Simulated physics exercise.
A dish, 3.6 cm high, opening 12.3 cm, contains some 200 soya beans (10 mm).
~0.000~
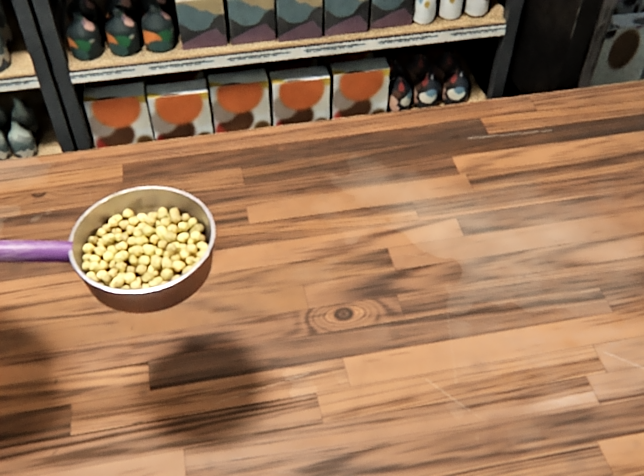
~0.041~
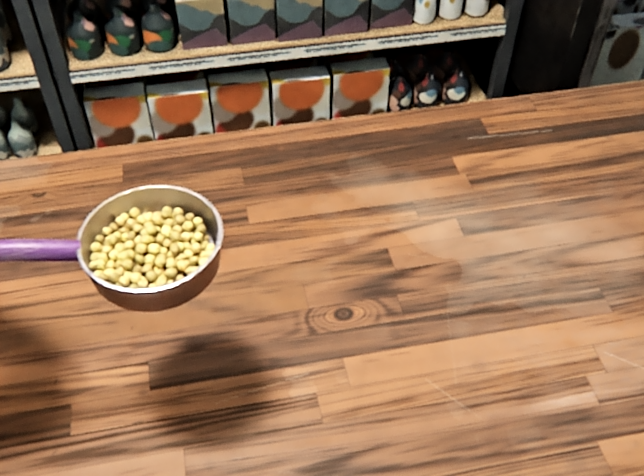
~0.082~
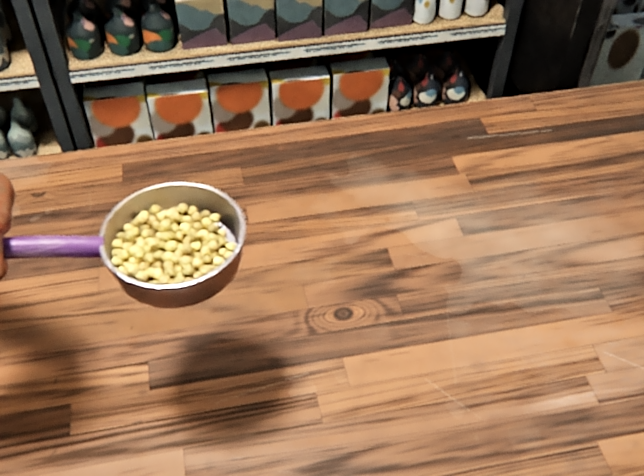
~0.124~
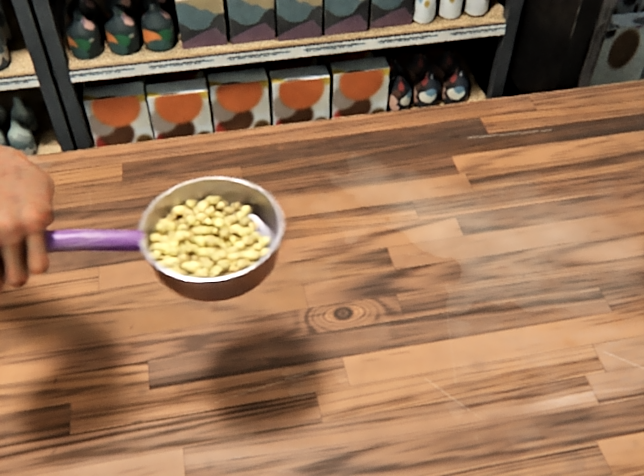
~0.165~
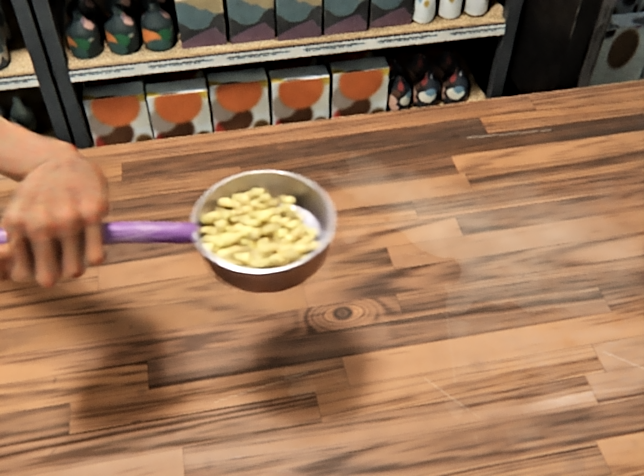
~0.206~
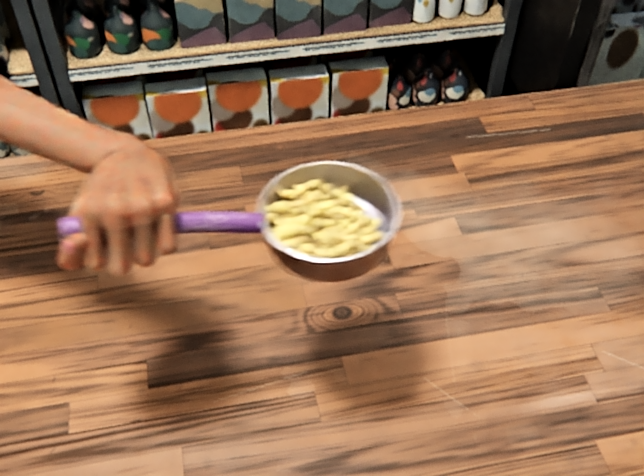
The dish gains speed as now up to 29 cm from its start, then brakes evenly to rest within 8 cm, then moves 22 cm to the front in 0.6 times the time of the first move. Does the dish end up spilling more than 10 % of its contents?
Yes.
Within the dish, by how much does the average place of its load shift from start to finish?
The displacement comes to around 2.0 cm by the end.
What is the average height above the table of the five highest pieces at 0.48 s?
I'd put them close to 24 centimetres up.
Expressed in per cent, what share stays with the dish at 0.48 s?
Around 85 in a hundred are still held.
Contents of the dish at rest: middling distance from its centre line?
Somewhere close to 4.0 cm, I reckon.
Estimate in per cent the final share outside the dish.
Outside fraction: About 25 in a hundred.
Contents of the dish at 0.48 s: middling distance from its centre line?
Some 4.0 centimetres from the centre line.
After 0.35 s, tilt 0 degrees; dish 100 %; middle of all pieces near (550, 192).
After 0.48 s, tilt 0 degrees; dish 85 %, in the air 15 %; middle of all pieces near (615, 296).
After 0.59 s, tilt 0 degrees; dish 80 %, in the air 20 %.
After 0.70 s, tilt 0 degrees; fallen right of where it stops 5 %, fallen behind where it stops 10 %, dish 75 %, in the air 10 %.
By 1.1 s all is still; fallen right of where it stops 5 %, fallen behind where it stops 10 %, dish 75 %, fallen in front of where it stops 10 %.
